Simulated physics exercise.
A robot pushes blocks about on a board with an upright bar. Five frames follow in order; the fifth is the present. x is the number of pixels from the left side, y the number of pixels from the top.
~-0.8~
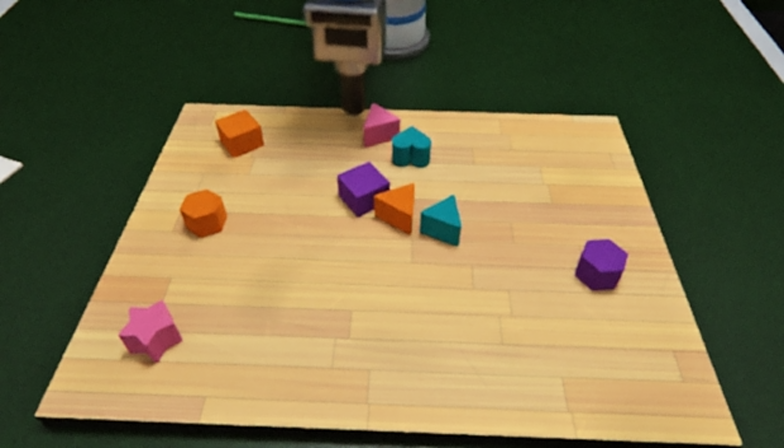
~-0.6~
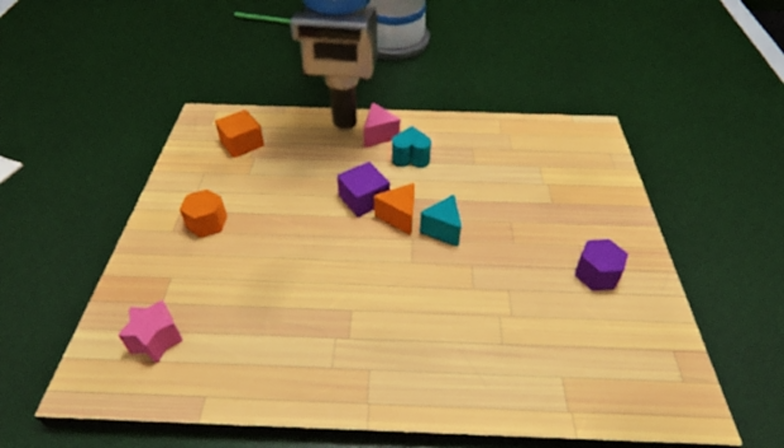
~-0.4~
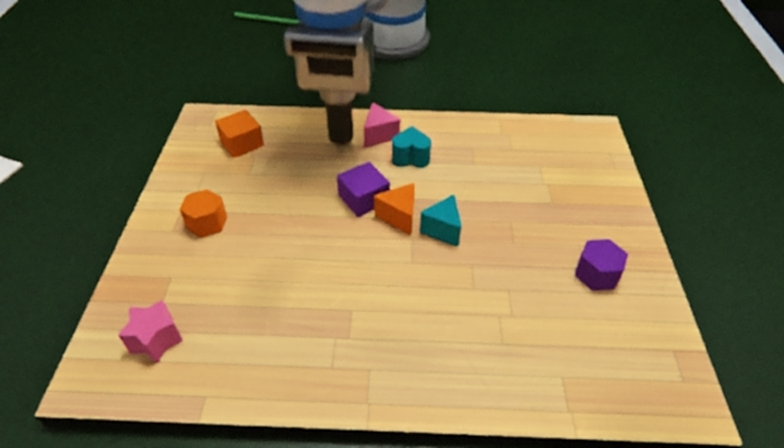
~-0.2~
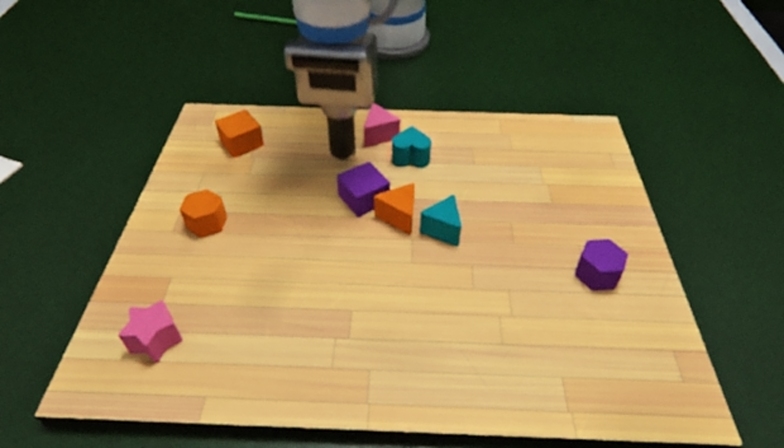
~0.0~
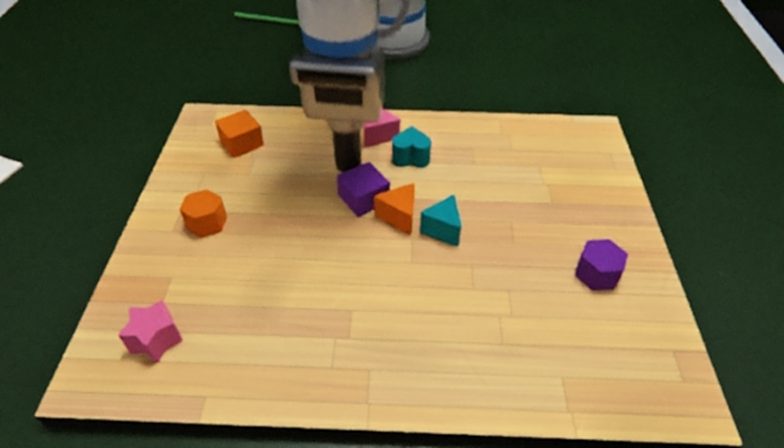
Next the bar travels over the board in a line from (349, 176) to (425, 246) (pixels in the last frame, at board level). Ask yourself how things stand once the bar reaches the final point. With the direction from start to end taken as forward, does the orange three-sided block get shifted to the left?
No, I don't think so.
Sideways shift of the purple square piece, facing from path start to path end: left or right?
Answer: Rightward.
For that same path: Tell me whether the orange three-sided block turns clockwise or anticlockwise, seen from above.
It goes round opposite to clock hands.
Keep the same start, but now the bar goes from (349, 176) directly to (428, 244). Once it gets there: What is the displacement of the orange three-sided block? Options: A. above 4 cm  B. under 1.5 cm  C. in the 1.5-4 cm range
The one that fits is A, above 4 cm.
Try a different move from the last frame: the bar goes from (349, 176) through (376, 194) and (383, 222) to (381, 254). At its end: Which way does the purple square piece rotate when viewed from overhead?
From above, it turns clockwise.
On the path given first. One third of the way, bar (373, 187); purple square piece (383, 201), turned 15° clockwise; orange three-sided block (416, 219); turquoise three-sided block (452, 213), turned 25° anticlockwise.
Two thirds of the way, bar (398, 211); purple square piece (402, 228), turned 35° clockwise; orange three-sided block (437, 251), turned 30° anticlockwise; turquoise three-sided block (456, 215), turned 55° anticlockwise.
At the end, bar (426, 235); purple square piece (405, 249), turned 60° clockwise; orange three-sided block (442, 259), turned 40° anticlockwise; turquoise heart-shaped block unmoved; turquoise three-sided block (456, 215), turned 55° anticlockwise.
